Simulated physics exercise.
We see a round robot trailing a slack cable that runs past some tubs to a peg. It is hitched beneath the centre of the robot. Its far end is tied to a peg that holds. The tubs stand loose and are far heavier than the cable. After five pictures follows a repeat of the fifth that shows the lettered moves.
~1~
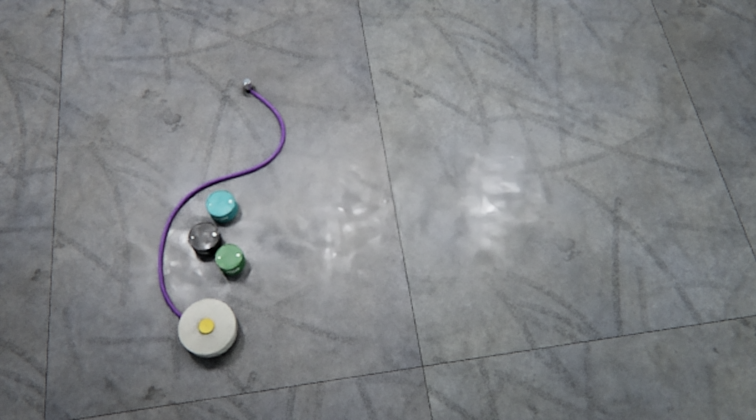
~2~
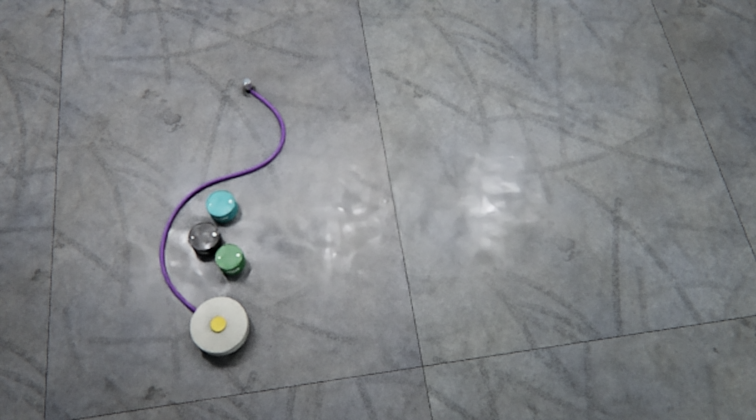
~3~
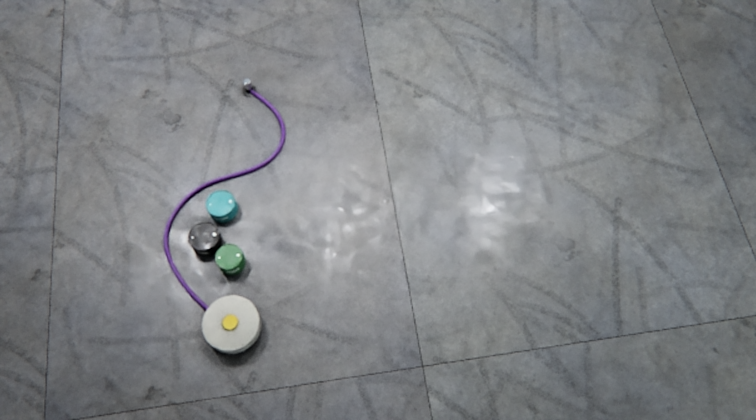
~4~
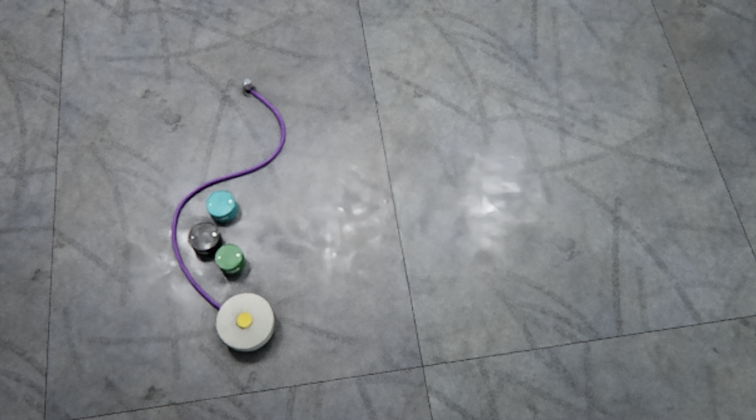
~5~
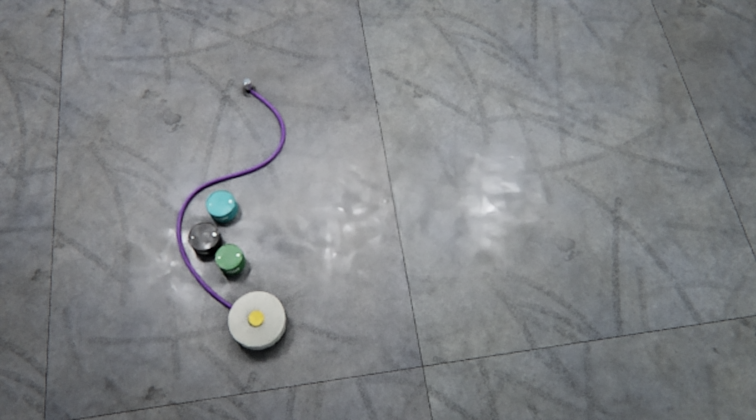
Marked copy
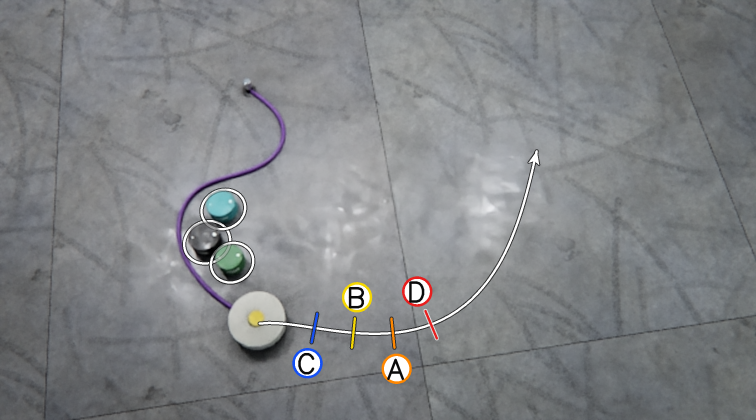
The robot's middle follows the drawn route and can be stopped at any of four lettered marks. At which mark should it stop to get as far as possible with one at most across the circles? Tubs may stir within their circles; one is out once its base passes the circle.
Stop at B.
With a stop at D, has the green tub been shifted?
By then, yes.
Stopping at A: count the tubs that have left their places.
By then, three.
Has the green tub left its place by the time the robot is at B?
No.
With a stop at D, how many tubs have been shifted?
Three.
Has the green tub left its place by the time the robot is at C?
No.
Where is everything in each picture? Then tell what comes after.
The first picture shows green tub (231, 260); robot (209, 329); peg (248, 86).
The second picture shows robot (220, 327); turquoise tub (222, 206).
The third picture shows robot (232, 325); peg (248, 86).
The fourth picture shows robot (246, 323); turquoise tub (222, 206).
The fifth picture shows robot (258, 321); peg (248, 86); black tub (205, 239); turquoise tub (222, 206).
On the marked copy, A at (393, 333); B at (353, 333); C at (314, 328); D at (431, 325); the route from (260, 324) via (464, 306) to (537, 151).
Taking B. A third of the way, robot (291, 322).
Two thirds of the way, robot (325, 327).
When it is over, robot (353, 330); black tub (215, 237); one over the rings.
As for the rest, A has three over the rings; C is within the limit but short; D has three over the rings.
